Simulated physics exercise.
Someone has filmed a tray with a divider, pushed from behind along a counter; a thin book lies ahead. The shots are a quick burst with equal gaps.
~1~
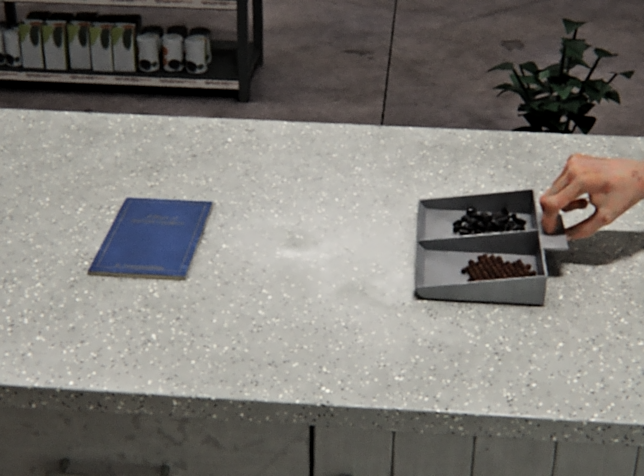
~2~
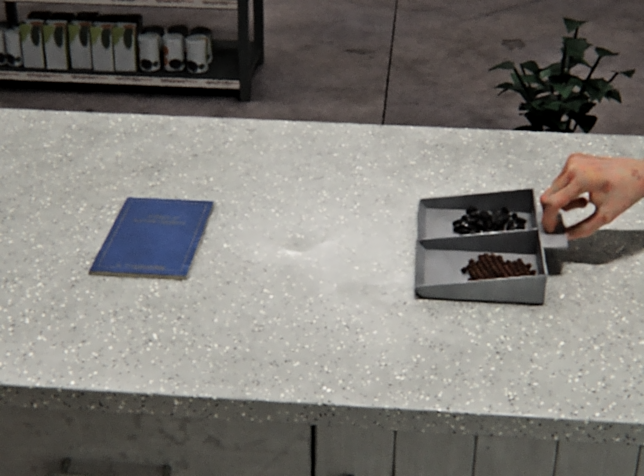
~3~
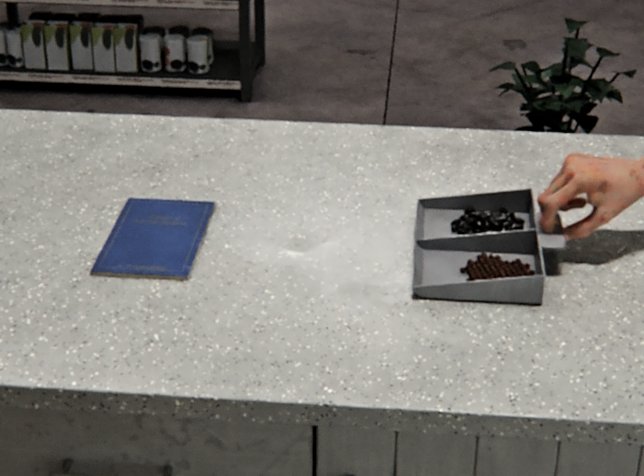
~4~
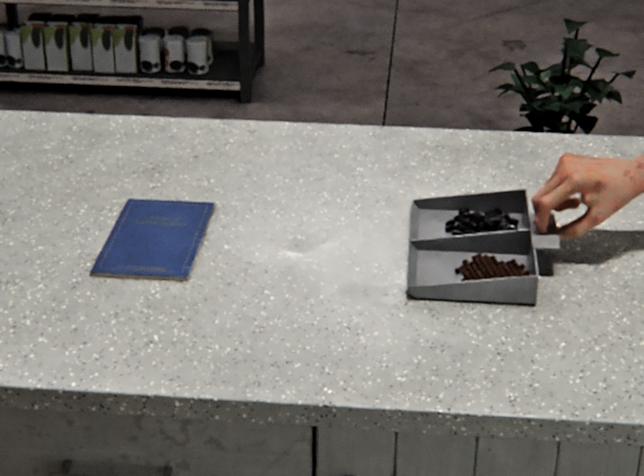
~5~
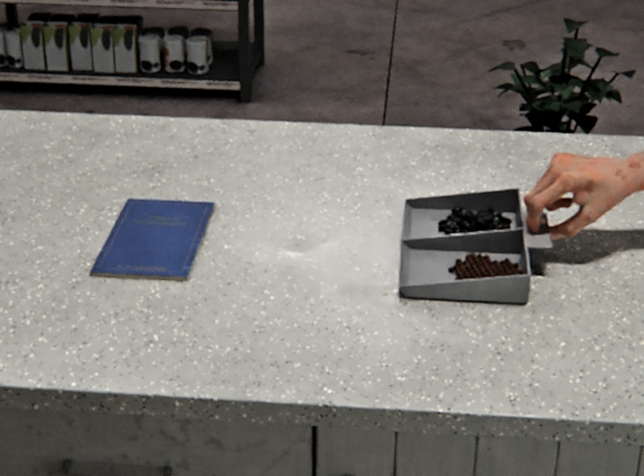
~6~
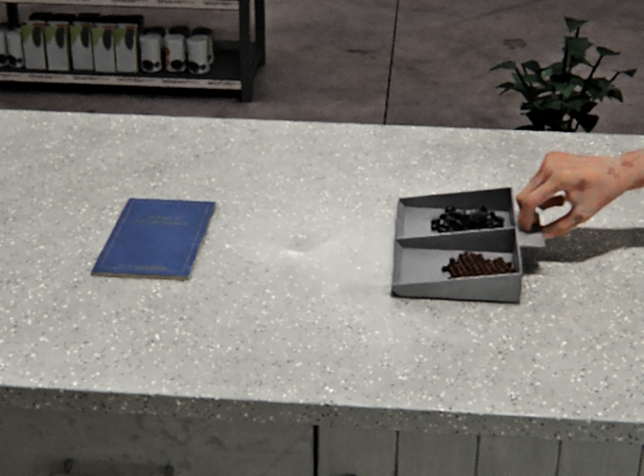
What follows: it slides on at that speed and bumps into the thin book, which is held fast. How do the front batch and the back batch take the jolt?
Here the front batch remains inside, and the back batch remains inside.
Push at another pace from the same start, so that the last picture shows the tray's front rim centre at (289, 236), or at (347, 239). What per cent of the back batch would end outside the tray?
The first gives 30 %, the second 0 %.
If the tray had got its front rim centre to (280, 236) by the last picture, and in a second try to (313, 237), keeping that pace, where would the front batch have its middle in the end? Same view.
One: (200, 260). Two: (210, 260).
Then, 0.59 s past the last view, tray still sliding, front rim near (303, 237); front batch all inside; back batch all inside.
Then, 1.27 s past the last view, tray stopped at the thin book; front batch all inside; back batch all inside.
Then, 1.48 s past the last view, tray stopped at the thin book; front batch all inside, moved towards the front rim; back batch all inside.
Finally, tray stopped at the thin book; front batch all inside, moved towards the front rim; back batch all inside.
